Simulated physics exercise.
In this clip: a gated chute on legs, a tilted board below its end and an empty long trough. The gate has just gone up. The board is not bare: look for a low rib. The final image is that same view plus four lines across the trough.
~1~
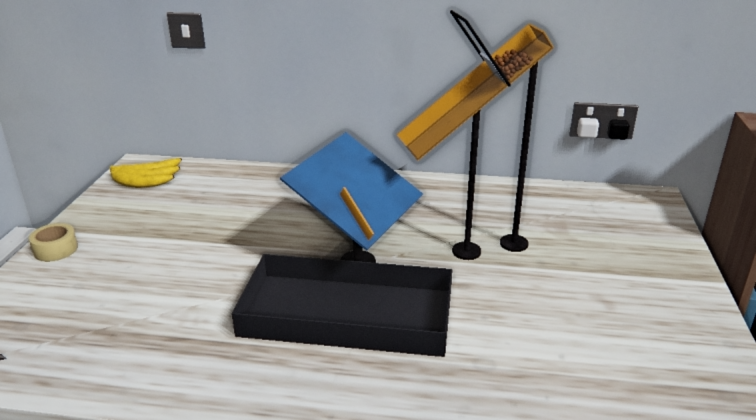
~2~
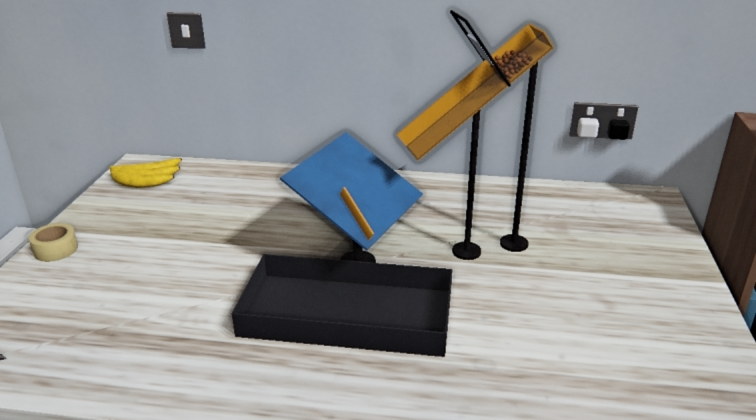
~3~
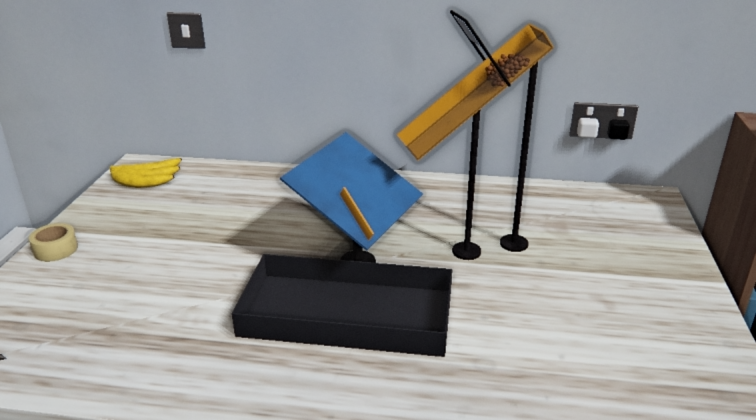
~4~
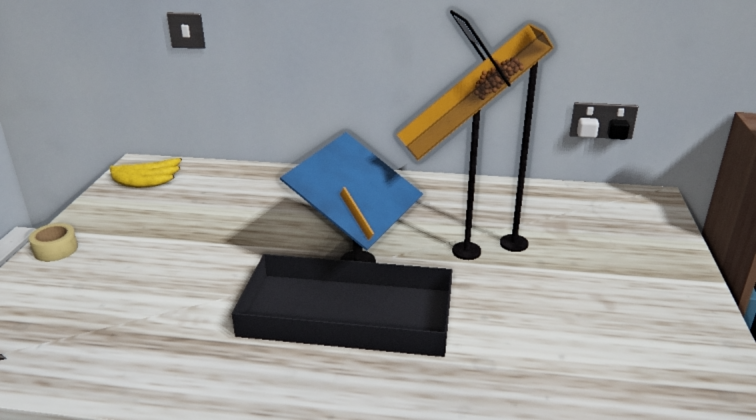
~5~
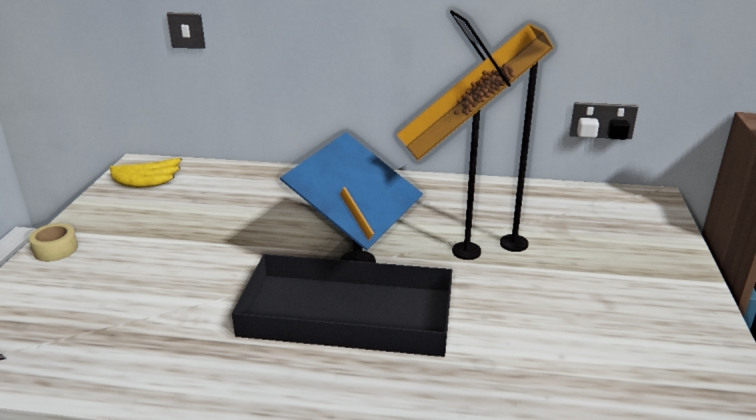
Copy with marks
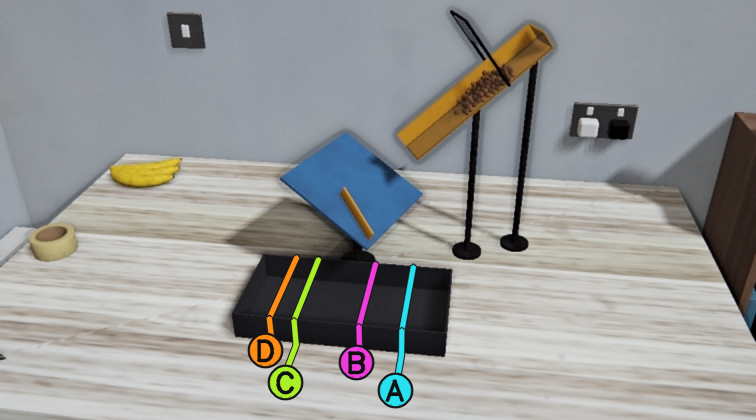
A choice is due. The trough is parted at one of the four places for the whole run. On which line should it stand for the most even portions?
Choose A.
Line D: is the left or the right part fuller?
The right side.
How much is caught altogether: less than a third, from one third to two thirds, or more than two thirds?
More than two thirds.
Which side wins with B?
More lands on the right.
On the marked copy, line A crosses the front rim at (402, 329); line B crosses the front rim at (359, 325); line C crosses the front rim at (294, 319); line D crosses the front rim at (269, 317).
If A is chosen, of what is caught, roughly two thirds on the left of the divider, roughly a third on the right.
If B is chosen, of what is caught, not one piece on the left of the divider, every piece on the right.
If C is chosen, of what is caught, not one piece on the left of the divider, every piece on the right.
If D is chosen, of what is caught, not one piece on the left of the divider, every piece on the right.
